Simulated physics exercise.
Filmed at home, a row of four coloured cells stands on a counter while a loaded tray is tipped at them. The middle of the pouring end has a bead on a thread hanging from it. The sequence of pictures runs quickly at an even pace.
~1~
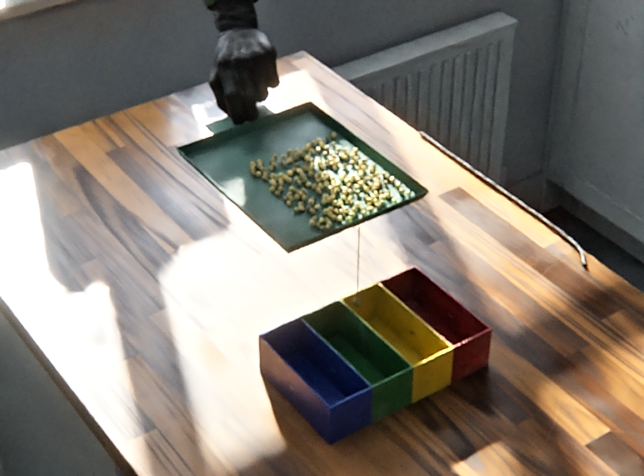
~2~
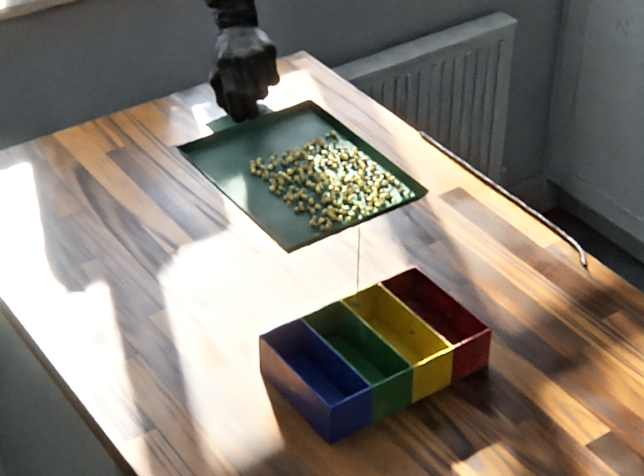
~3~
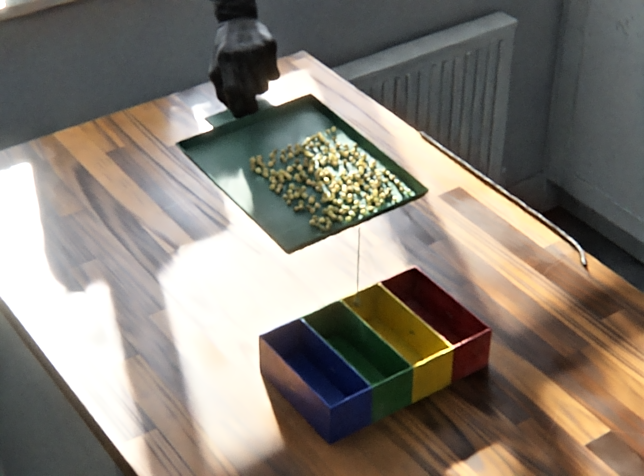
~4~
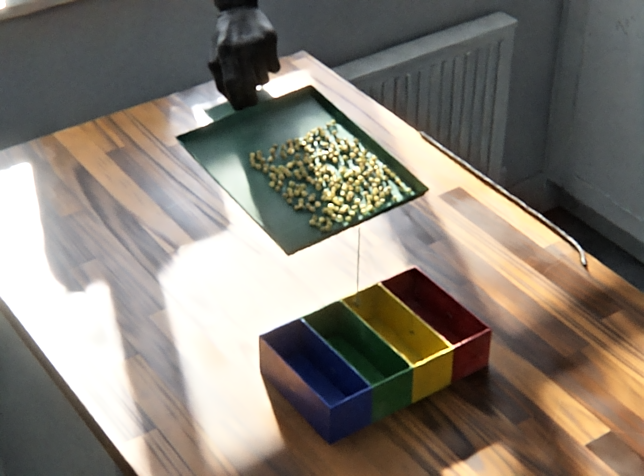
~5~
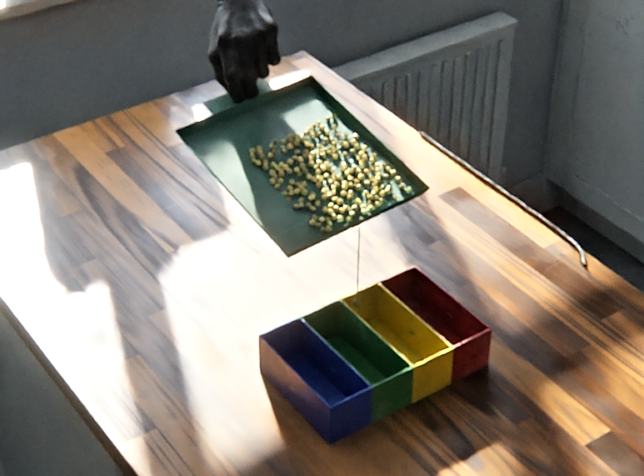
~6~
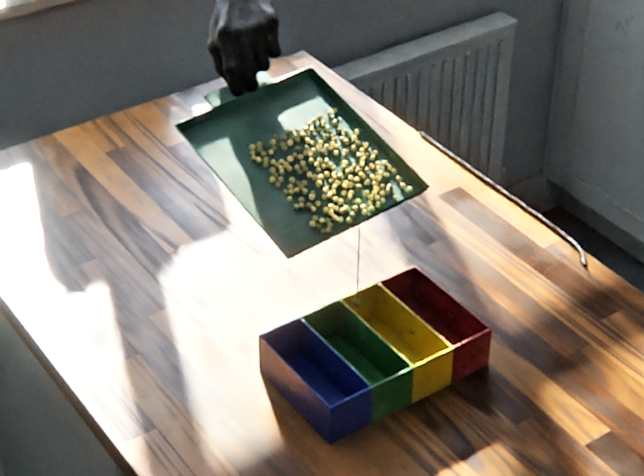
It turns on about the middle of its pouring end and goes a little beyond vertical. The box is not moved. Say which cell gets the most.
Blue.
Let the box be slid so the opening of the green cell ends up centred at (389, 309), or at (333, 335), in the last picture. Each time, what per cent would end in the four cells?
The first comes to 30 percent and the second to 100 percent.
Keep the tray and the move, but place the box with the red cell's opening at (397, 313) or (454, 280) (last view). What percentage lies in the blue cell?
The first gives 20 %, the second 30 %.
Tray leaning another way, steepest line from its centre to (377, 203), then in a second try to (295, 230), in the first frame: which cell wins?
Red; that blue cell.
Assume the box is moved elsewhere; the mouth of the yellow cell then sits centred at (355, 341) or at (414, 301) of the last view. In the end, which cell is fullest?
In the first case it's the green one, in the second it's the blue cell.
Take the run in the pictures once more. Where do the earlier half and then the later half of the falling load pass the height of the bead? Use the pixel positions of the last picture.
Earlier half at (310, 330), later half at (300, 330).
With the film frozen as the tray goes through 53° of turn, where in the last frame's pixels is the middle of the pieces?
Near (328, 229).
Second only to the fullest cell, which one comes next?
The green one.
Shortly afterwards, tray tipped steeply; all but a few on the tray; only a few in the blue cell; only a few in the green cell; only a few falling or outside the box.
Next, tray tipped right over; only a few on the tray; near half in the blue cell; near a third in the green cell; only a few in the yellow cell; a little falling or outside the box.
Some moments later, tray tipped past a quarter turn; near two thirds in the blue cell; near a third in the green cell; only a few in the yellow cell; a little falling or outside the box.
In the end, tray tipped past a quarter turn; near two thirds in the blue cell; near a third in the green cell; only a few in the yellow cell; none at all in the red cell; a little outside the box.
